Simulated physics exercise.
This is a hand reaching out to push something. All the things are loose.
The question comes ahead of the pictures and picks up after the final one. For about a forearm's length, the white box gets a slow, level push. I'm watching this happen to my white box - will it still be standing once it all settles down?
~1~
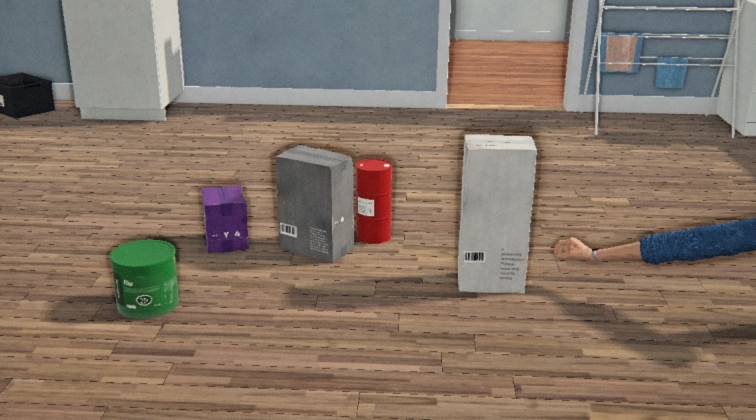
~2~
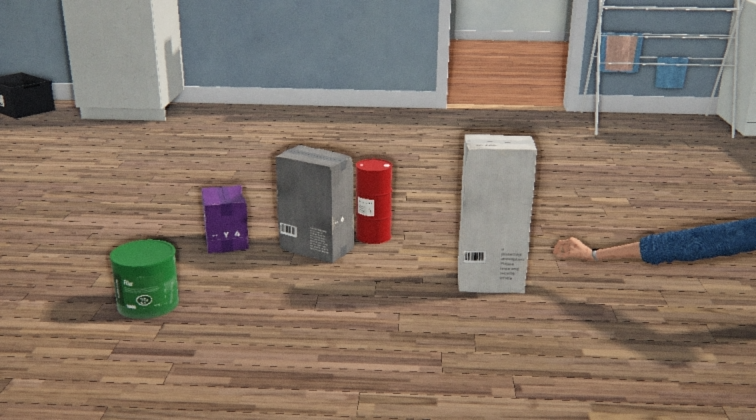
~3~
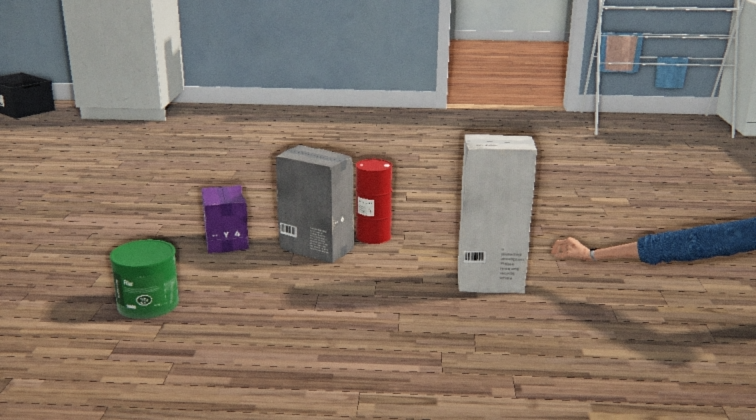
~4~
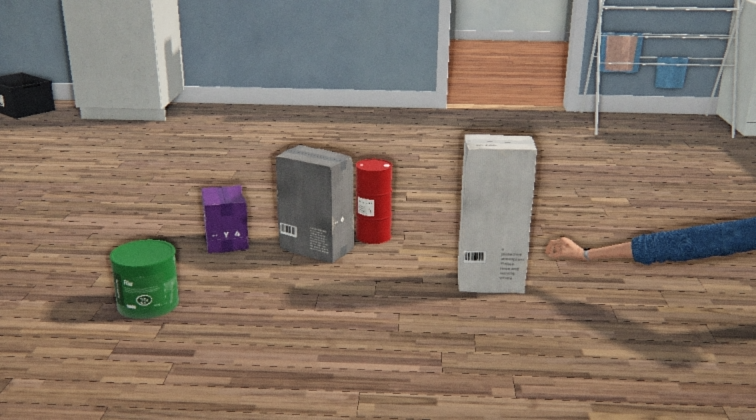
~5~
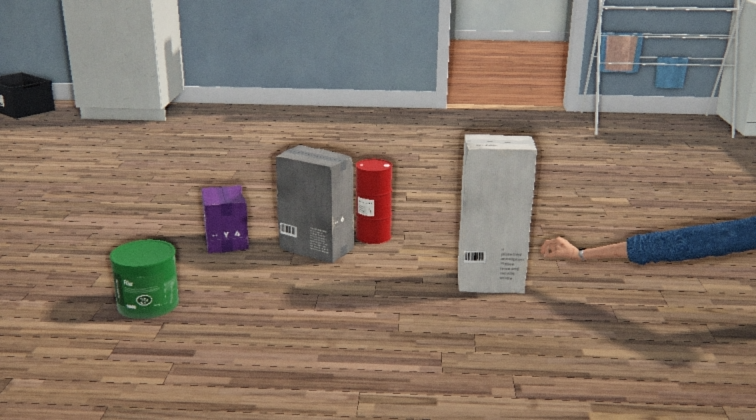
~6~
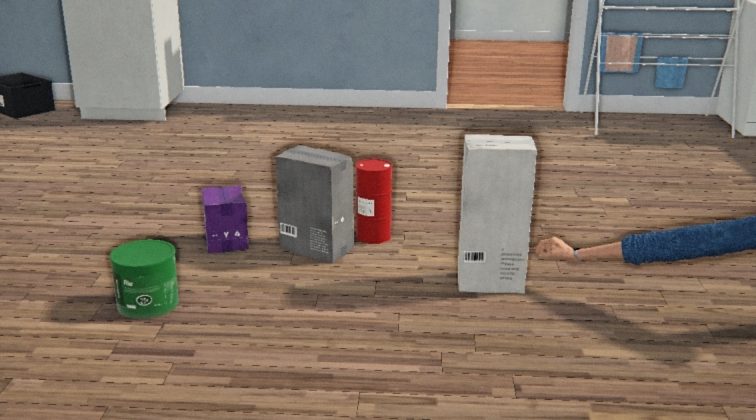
Yes, it stays up.
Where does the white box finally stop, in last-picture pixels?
In the last picture, near pixel (412, 212).
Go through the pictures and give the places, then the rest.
The first frame shows white box (495, 215).
The second frame shows white box (495, 215).
The third frame shows white box (495, 215).
The fourth frame shows white box (495, 215).
The fifth frame shows white box (495, 215).
The sixth frame shows white box (495, 215).
Then, 0.30 s after the last picture, white box slid a little near (482, 214).
Then, 0.60 s after the last picture, white box slid a little near (457, 214).
Then, 0.90 s after the last picture, white box slid about its own width near (432, 213).
Then, 1.10 s after the last picture, white box slid about its own width near (416, 212).
At rest, moved from the start, white box. Seen from the same camera at the end, white box near (412, 212).
